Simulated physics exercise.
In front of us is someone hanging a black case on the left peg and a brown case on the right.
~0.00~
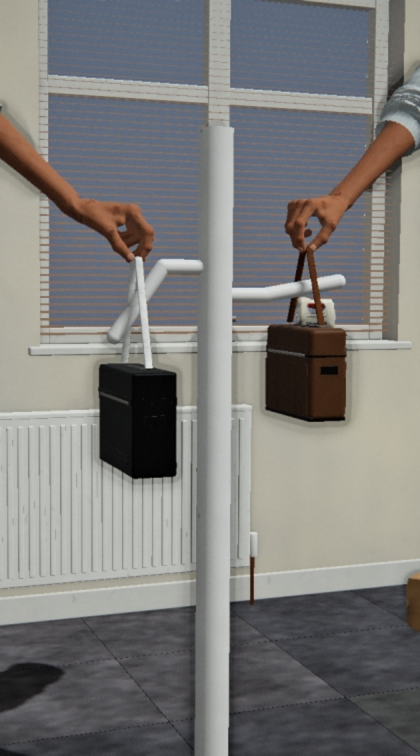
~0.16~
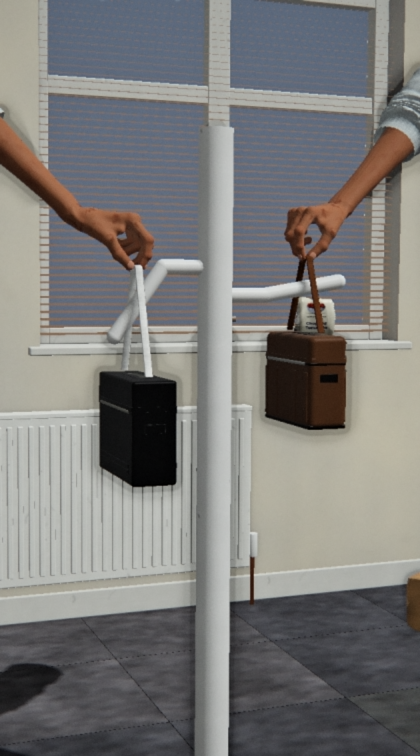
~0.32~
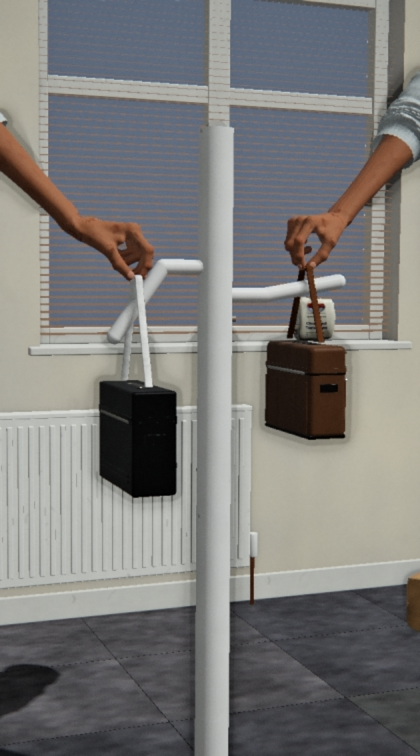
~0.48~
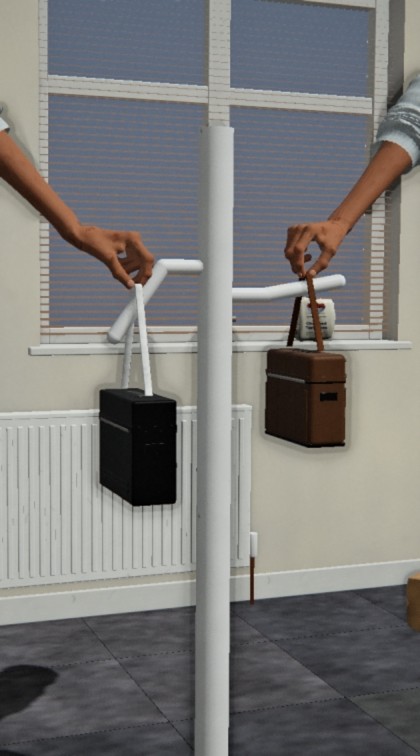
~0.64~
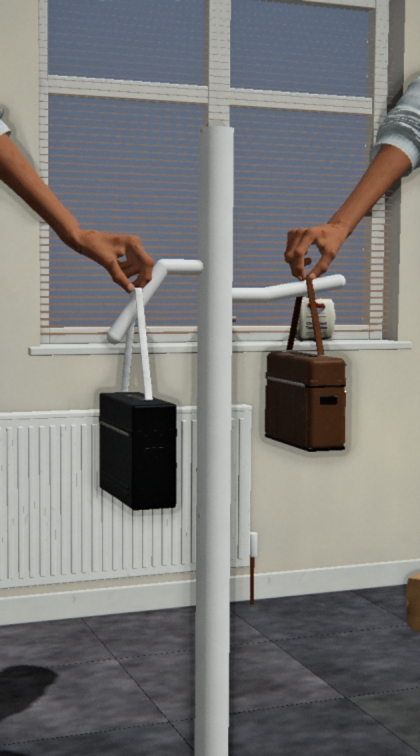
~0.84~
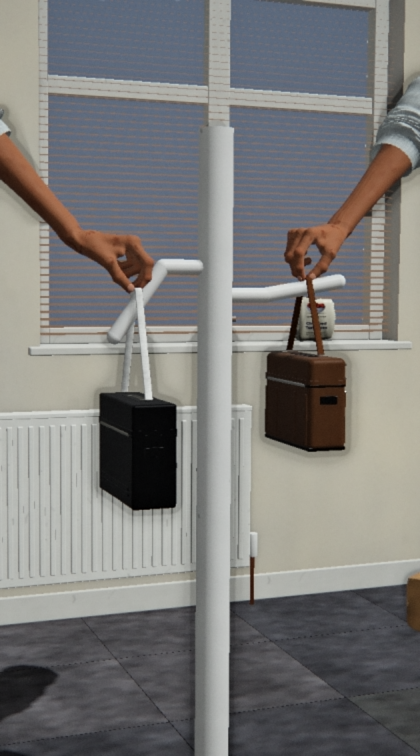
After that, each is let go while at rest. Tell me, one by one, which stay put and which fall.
After that the black case will be down. After that the brown case will still be hanging.
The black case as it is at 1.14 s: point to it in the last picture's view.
Around (136, 601).
By 1.14 s, black case falling near (136, 601); brown case on its peg near (303, 401).
By 1.38 s, black case on the floor; brown case on its peg near (303, 402).
When it is over, black case on the floor; brown case on its peg near (302, 402). The black case slips off its peg and the brown case holds on.
